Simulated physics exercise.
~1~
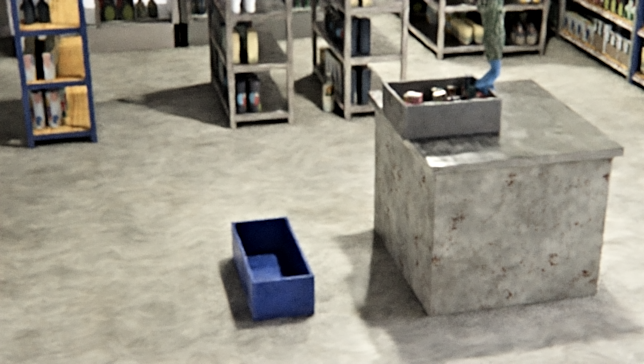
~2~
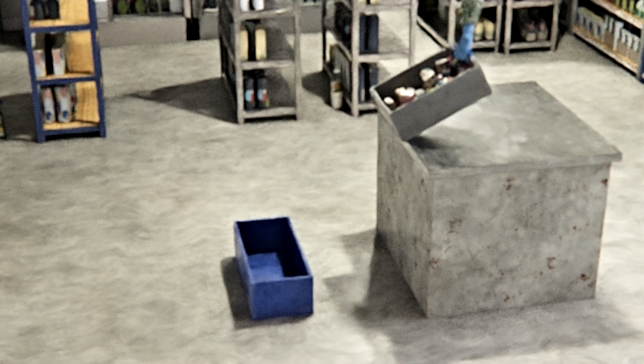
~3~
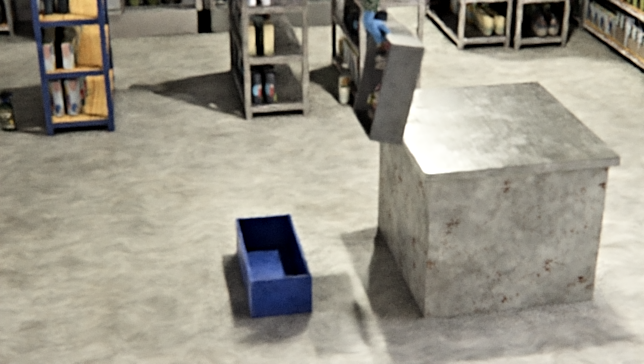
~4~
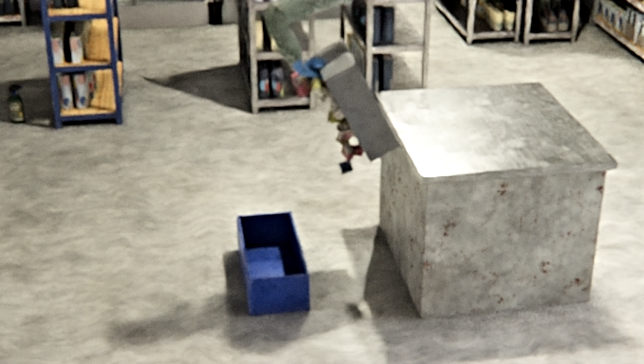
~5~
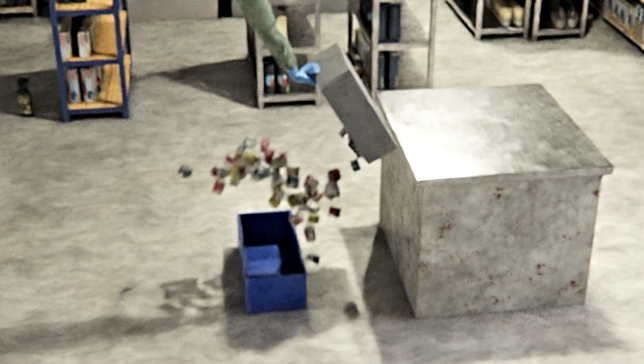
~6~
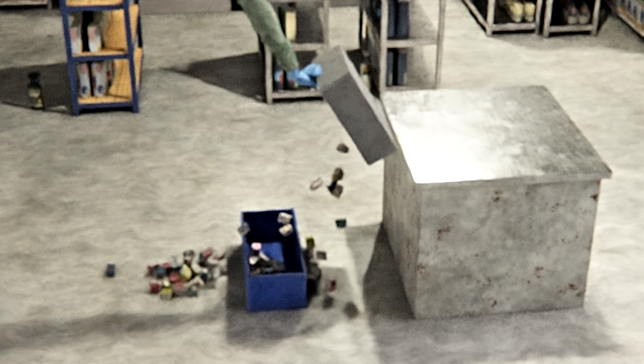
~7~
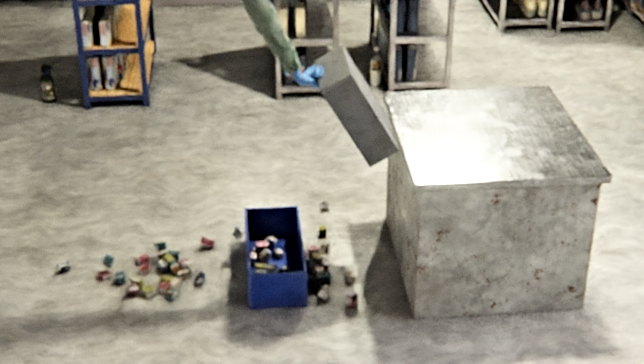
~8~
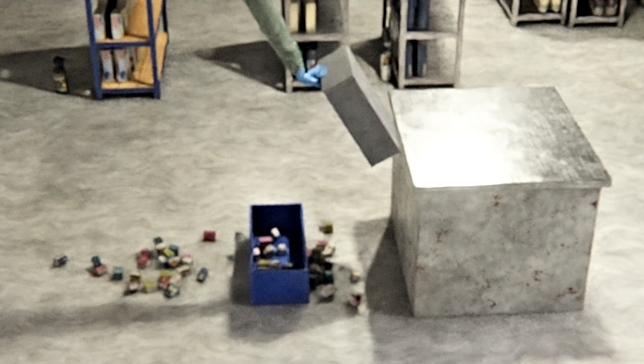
A gloved hand tipping a grey crate off a concrete bench, spilling small cartons into and around a blue box below.
